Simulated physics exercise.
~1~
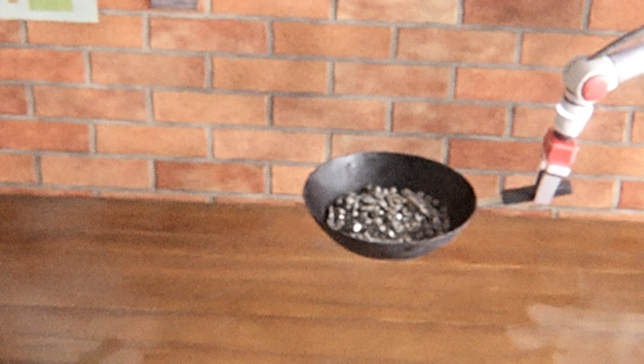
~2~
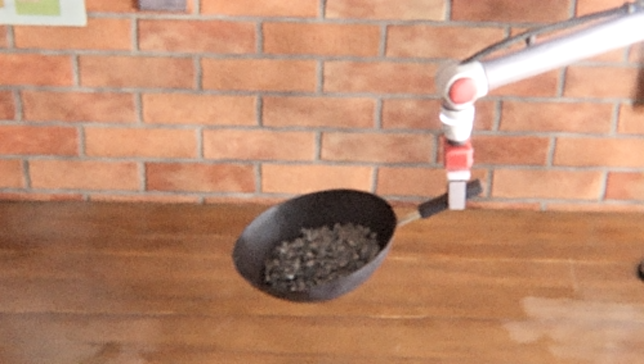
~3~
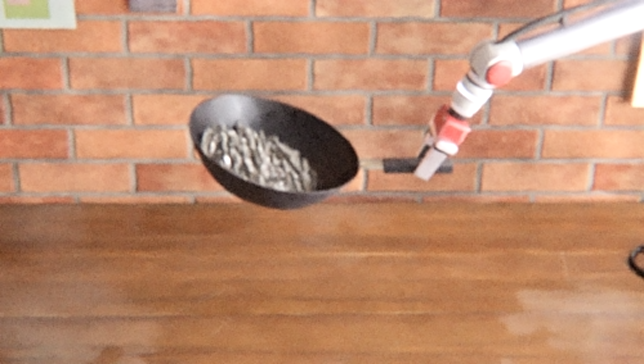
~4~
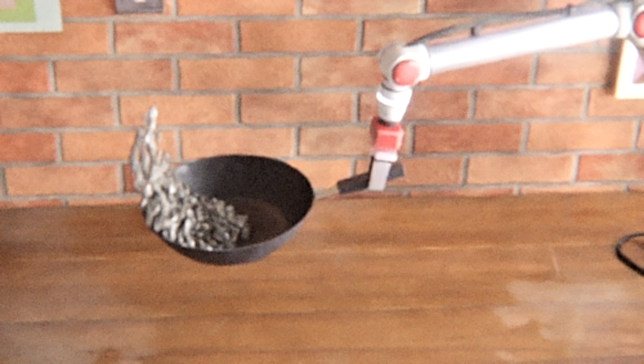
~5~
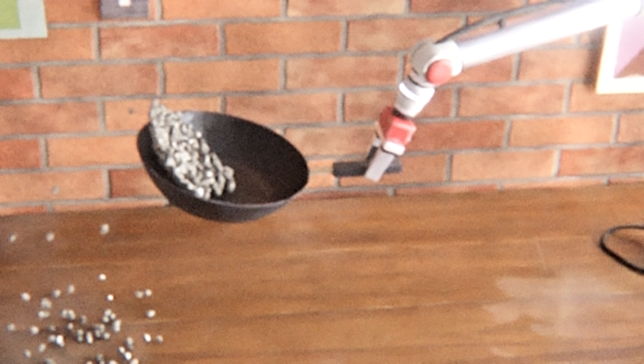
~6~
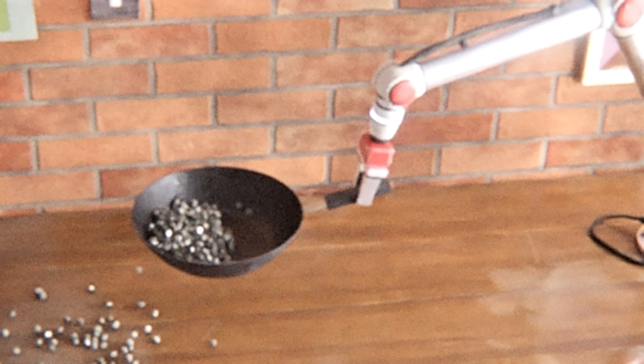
A robot arm swung a dark frying pan of small pebbles leftward over a wooden table, tipping it up and down until the pebbles surged over the far rim; some scattered across the tabletop, while most stayed in the pan, held level again.
